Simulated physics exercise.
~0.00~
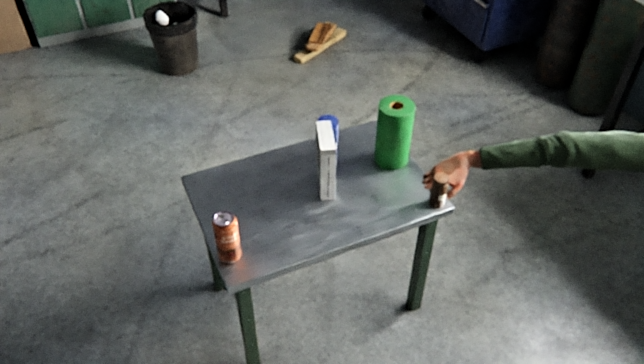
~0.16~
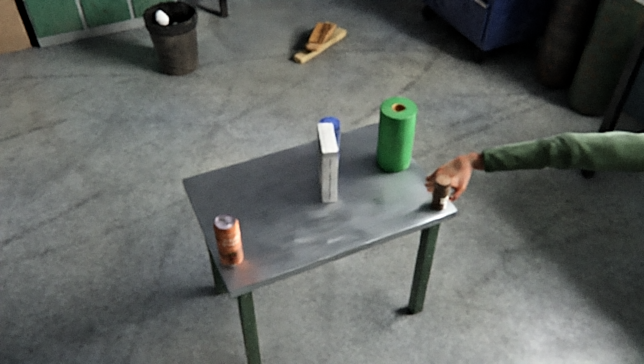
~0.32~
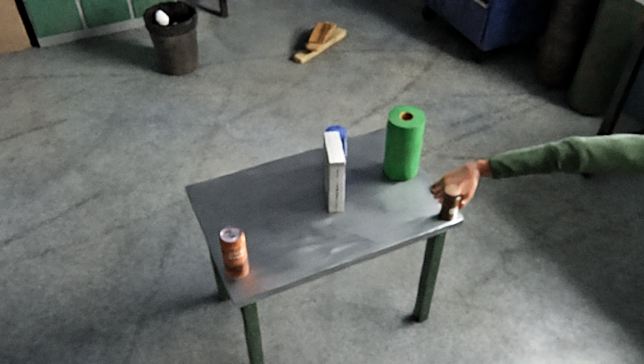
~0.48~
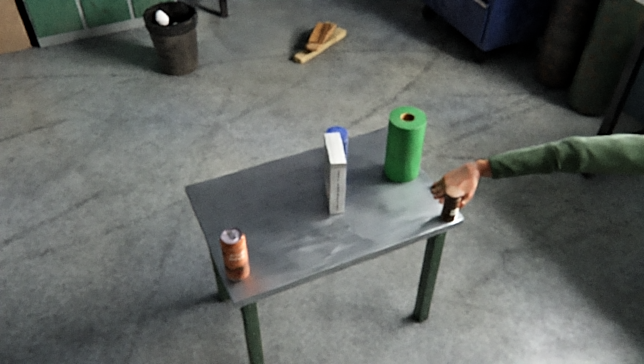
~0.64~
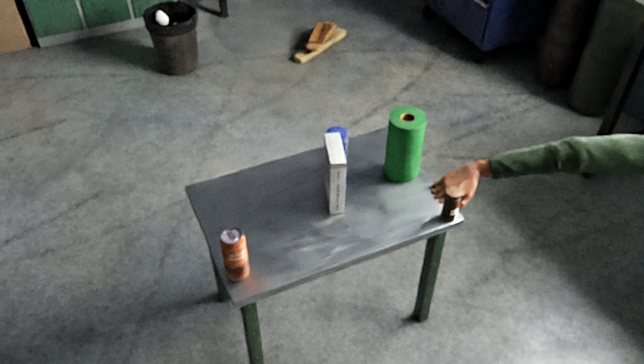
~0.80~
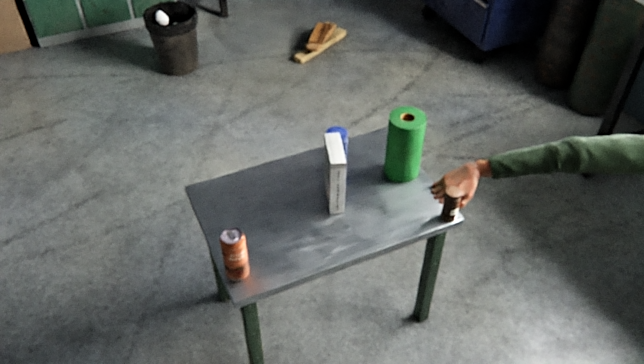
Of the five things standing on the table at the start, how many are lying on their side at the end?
None of them are lying on their side. The orange can, white book, blue jar, green roll and brown shaker all still stand upright on the table.
The table, a hand at its right corner, shifts slightly nearer and stops, everything still upright.
